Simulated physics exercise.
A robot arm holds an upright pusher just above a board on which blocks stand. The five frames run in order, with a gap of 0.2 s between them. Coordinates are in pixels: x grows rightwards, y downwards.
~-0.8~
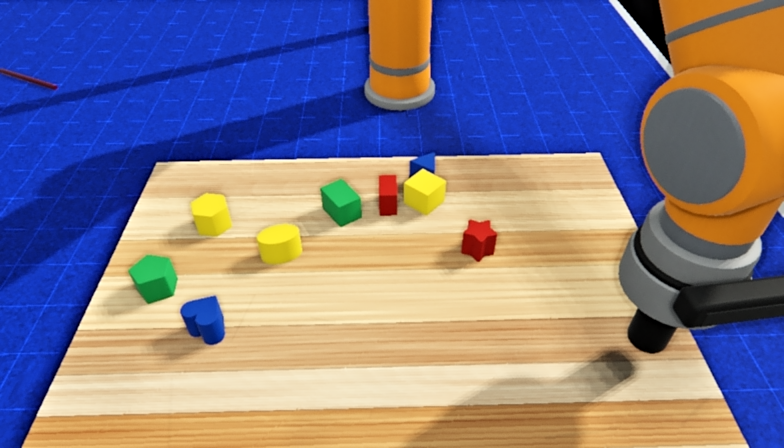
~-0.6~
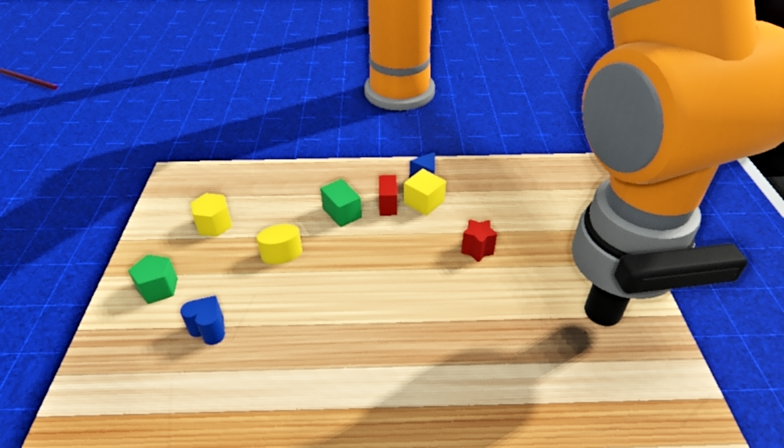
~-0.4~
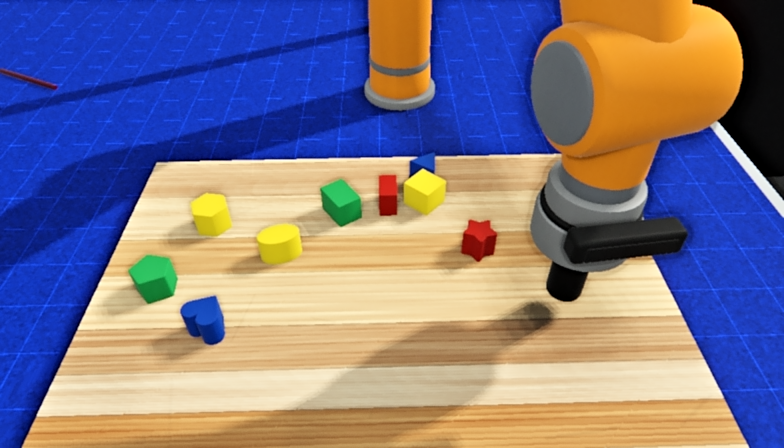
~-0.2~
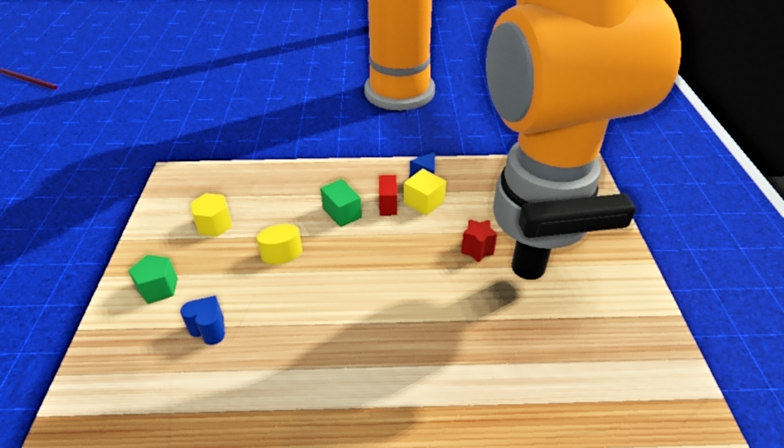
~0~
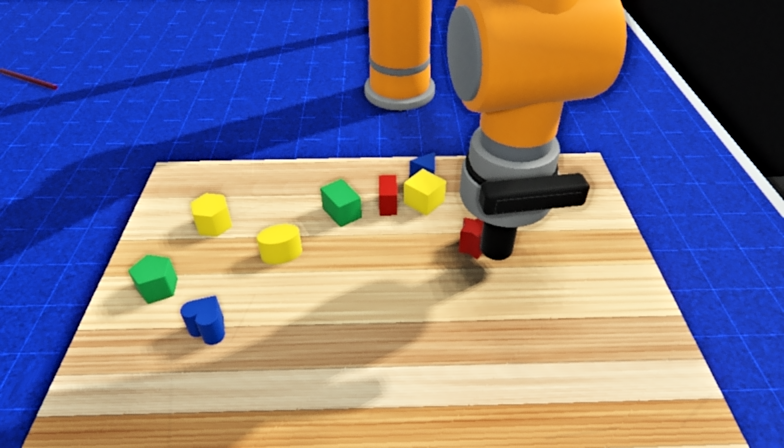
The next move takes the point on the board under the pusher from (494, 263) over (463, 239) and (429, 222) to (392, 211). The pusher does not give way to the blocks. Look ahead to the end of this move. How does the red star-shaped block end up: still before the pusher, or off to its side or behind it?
The red star-shaped block won't leave the front of the pusher.
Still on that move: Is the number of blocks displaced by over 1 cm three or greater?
Final answer: Yes.
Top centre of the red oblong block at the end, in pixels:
The centre of its top face lies at (355, 171).
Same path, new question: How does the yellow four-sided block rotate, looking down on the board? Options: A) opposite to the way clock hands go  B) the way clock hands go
B: The way clock hands go.
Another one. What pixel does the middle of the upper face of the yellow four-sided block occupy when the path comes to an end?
It will end up at (395, 163).
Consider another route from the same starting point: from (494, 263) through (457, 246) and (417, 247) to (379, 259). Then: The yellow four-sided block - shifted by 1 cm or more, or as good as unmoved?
It stays.
On the path given first. One third of the way, pusher at (465, 226); red star-shaped block at (447, 204).
Two thirds of the way, pusher at (430, 209); red oblong block at (384, 184); yellow four-sided block at (406, 171), turned 45° clockwise; blue triangular piece at (426, 158); red star-shaped block at (410, 189).
At the end, pusher at (392, 199); red oblong block at (355, 171), turned 15° clockwise; yellow four-sided block at (395, 163), turned 70° clockwise; blue triangular piece at (426, 158); red star-shaped block at (375, 178).
